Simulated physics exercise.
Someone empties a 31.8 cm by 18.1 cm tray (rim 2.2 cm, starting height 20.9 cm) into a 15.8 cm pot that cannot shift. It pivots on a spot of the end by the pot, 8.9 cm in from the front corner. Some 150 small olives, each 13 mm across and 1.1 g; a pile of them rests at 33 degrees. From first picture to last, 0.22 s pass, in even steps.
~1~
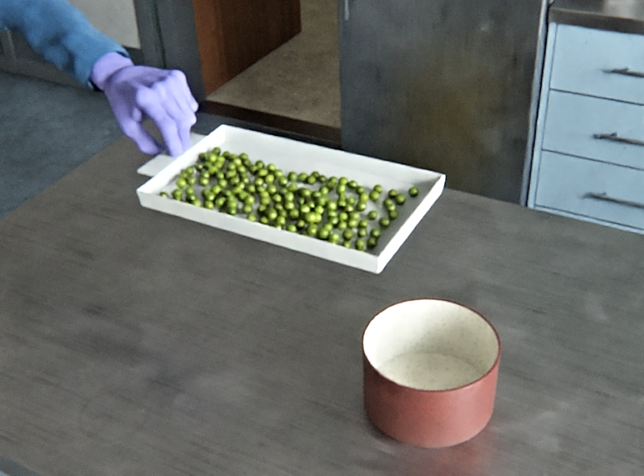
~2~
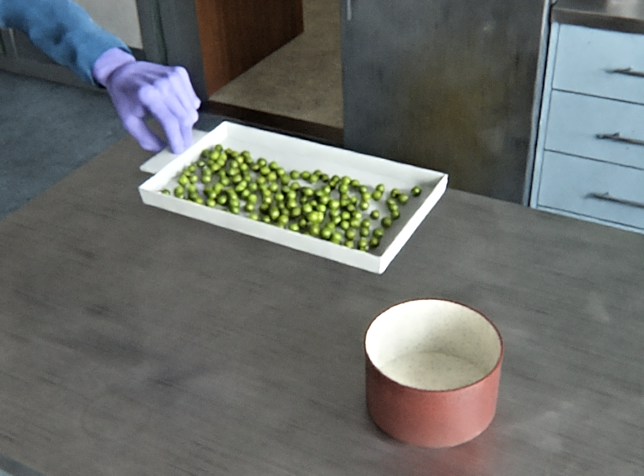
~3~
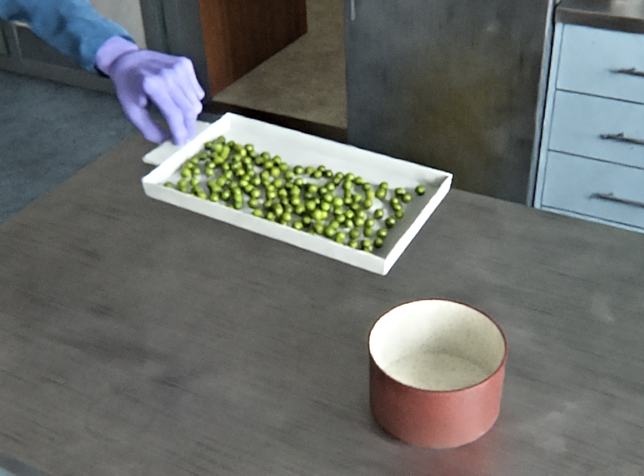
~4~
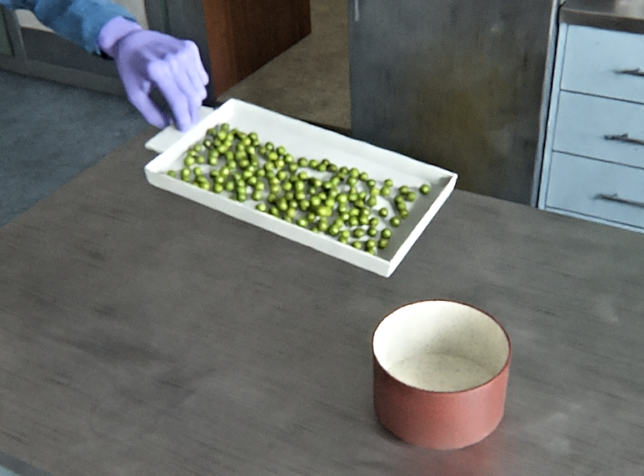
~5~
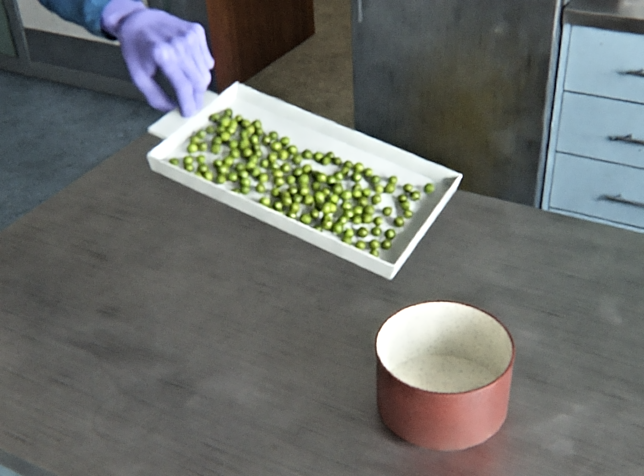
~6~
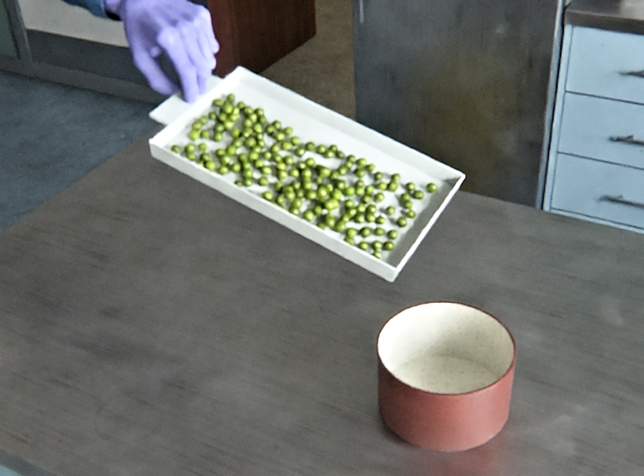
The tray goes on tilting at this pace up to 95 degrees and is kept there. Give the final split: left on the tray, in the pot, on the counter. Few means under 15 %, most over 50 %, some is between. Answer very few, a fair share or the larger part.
Left on the tray: Very few; in the pot: The larger part; on the counter: Very few.
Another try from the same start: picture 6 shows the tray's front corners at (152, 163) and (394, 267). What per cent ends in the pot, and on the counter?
Pot 75, counter 20.
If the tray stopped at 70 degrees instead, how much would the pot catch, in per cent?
In that case some 15 per cent.
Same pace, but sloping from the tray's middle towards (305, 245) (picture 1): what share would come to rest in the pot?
Some 25 per cent.
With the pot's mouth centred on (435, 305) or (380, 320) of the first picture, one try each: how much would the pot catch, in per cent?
About 35 and 40 per cent.
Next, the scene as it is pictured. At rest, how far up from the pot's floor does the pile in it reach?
About 3.5 cm.
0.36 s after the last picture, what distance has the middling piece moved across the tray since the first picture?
Roughly 8 cm.
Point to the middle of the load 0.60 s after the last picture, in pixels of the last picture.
Around (401, 230).
Then, 0.36 s after the last picture, tilt 55 degrees; the tray holds 100 %, the pot 0 %.
Then, 0.60 s after the last picture, tilt 80 degrees; the tray holds 85 %, the pot 5 %.
Then, 0.95 s after the last picture, tilt 95 degrees; the tray holds 20 %, the pot 60 %.
In the end, tray 0 %, pot 95 %, counter 5 %.
